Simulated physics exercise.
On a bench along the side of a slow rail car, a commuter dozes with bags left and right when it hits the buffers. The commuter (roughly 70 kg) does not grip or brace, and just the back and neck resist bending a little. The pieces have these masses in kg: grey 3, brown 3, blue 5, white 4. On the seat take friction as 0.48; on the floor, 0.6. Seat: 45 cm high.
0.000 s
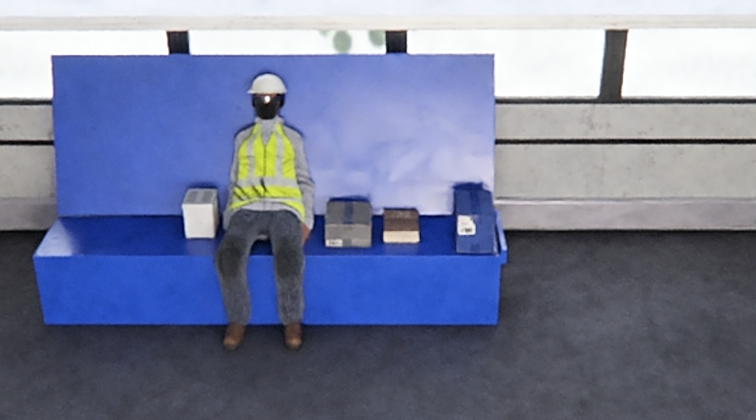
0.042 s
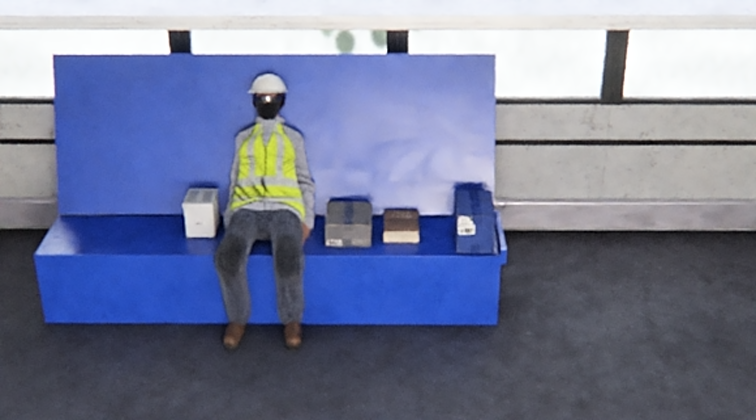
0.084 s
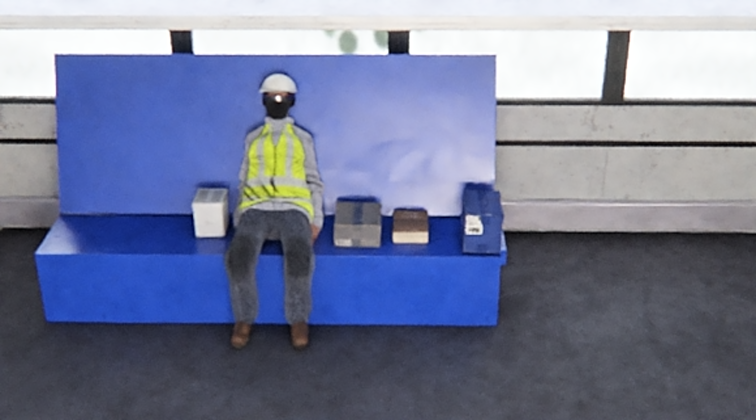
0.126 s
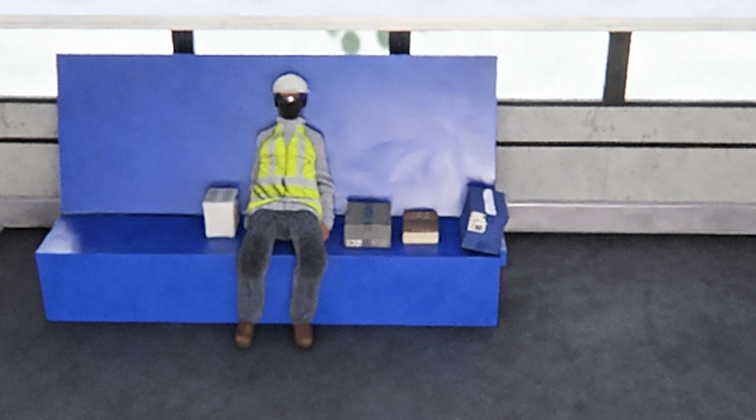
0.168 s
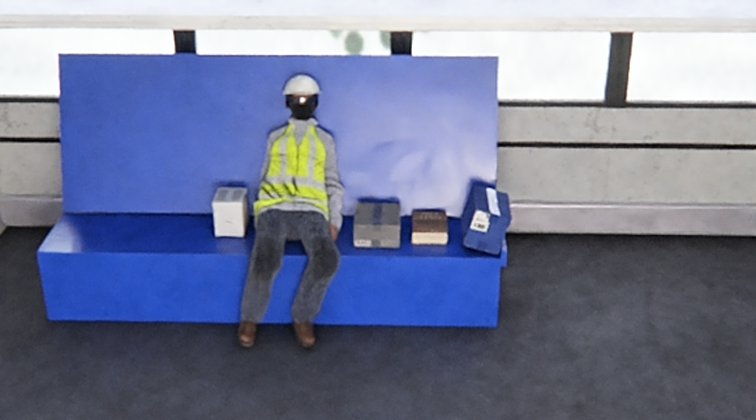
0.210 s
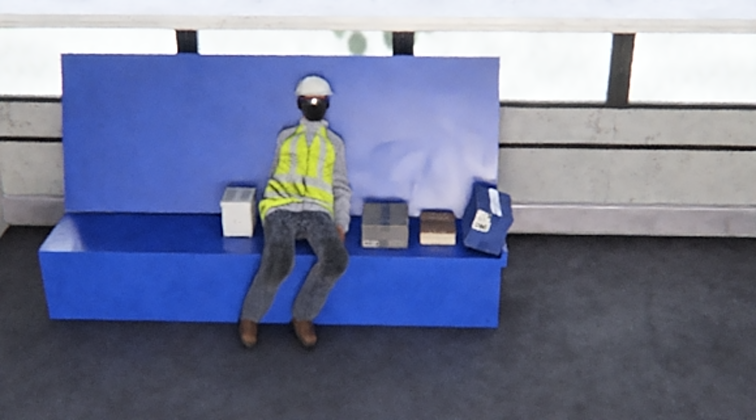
A person in a white helmet and yellow vest slid to the right along a blue bench, feet staying nearly in place, as the boxes beside them shifted right and the blue one tilted.
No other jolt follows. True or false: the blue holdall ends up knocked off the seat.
False.
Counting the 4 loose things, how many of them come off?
0.
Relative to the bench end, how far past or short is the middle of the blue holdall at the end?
It ends some 10 cm short of it.
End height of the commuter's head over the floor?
Roughly 65 cm above the floor.
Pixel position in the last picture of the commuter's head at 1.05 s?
Roughly (420, 187) in the last view.
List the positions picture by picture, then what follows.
Blue holdall (474, 221), commuter's hips (267, 212), in the first picture.
Blue holdall (474, 221), commuter's hips (268, 212), in the second picture.
Blue holdall (482, 221), commuter's hips (276, 212), in the third picture.
Blue holdall (484, 220), commuter's hips (285, 212), in the fourth picture.
Blue holdall (486, 219), commuter's hips (291, 212), in the fifth picture.
Blue holdall (487, 219), commuter's hips (296, 212). Everything loose set off at about 1.6 m/s, in the sixth picture.
After 0.40 s the blue holdall is 9 cm short of the bench end, tilted 10°, near (484, 221) in the last picture's view.
After 0.65 s the blue holdall is 11 cm short of the bench end, tilted 0°, near (481, 224) in the last picture's view; the commuter's hips 61 cm above the ground.
After 1.05 s the blue holdall is 11 cm short of the bench end, tilted 0°, near (481, 224) in the last picture's view.
At rest, 2.0 s, grey carton stays on; brown folder stays on; blue holdall stays on; white tub stays on; commuter's hips keep to the seat.
